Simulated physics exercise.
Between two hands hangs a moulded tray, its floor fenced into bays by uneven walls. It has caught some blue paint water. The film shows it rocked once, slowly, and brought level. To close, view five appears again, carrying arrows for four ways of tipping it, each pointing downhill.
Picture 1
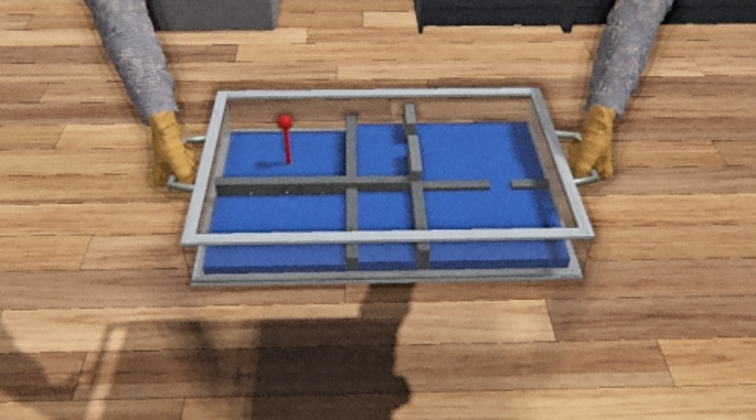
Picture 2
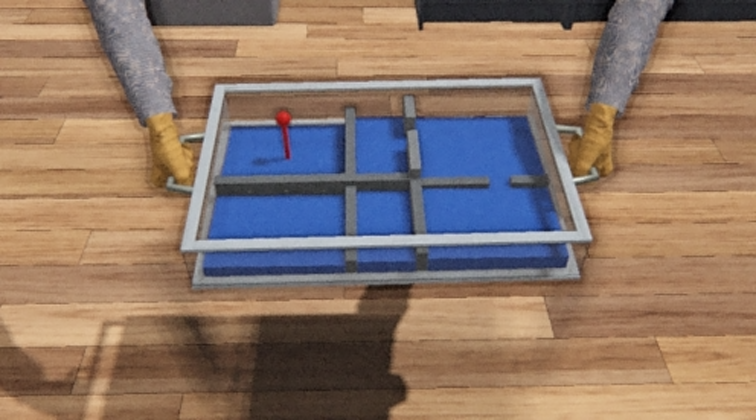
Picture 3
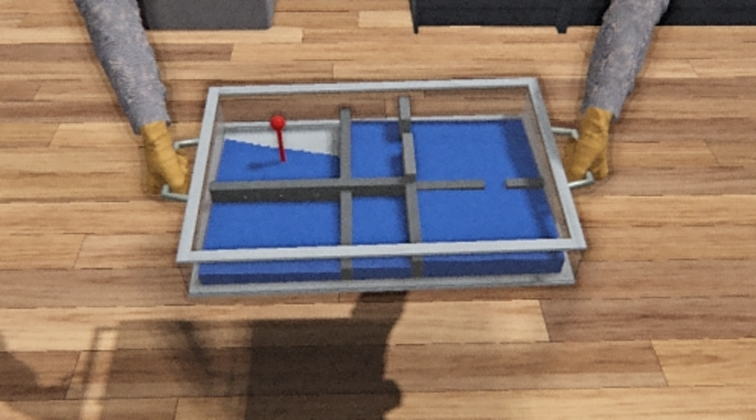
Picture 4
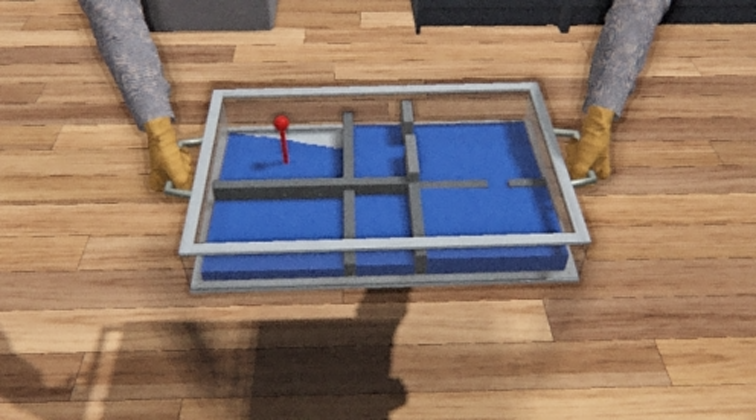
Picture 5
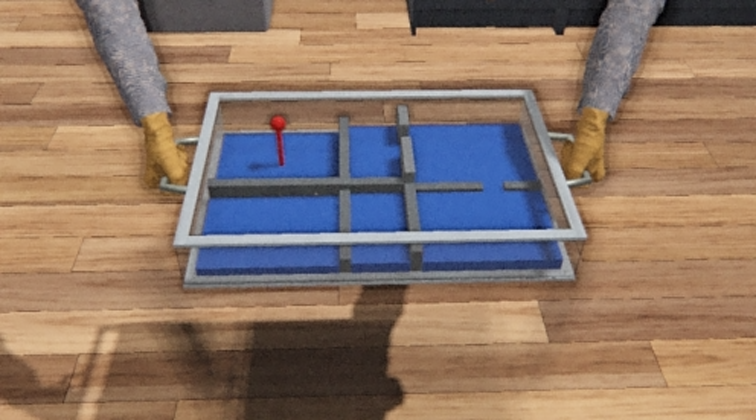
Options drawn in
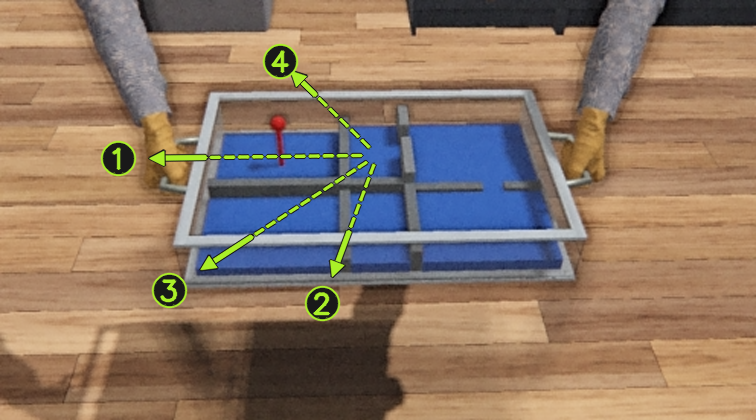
The clip opens on two gloved hands holding a level, walled tray of blue liquid with a red peg at back left. The hands tip it gently toward the front, and the liquid draws away from the back left bay, baring pale floor. They then level it, and blue covers that patch again.
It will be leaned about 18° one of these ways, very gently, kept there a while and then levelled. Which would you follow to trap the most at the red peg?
Direction 4 does it best.
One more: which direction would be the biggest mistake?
That is direction 2.
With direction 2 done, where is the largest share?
It is the front left one.
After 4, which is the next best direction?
That is direction 1.
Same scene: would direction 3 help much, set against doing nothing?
Yes.
On the marked copy, 1 ends at (154, 158); 2 ends at (334, 271); 3 ends at (205, 266); 4 ends at (294, 74).
For direction 1, about 33 % of the liquid ends in the peg's bay; nothing spills.
For direction 2, about 6 % of the liquid ends in the peg's bay; nothing spills.
For direction 3, about 13 % of the liquid ends in the peg's bay; about 5 % goes over the rim.
For direction 4, about 57 % of the liquid ends in the peg's bay; about 1 % goes over the rim.
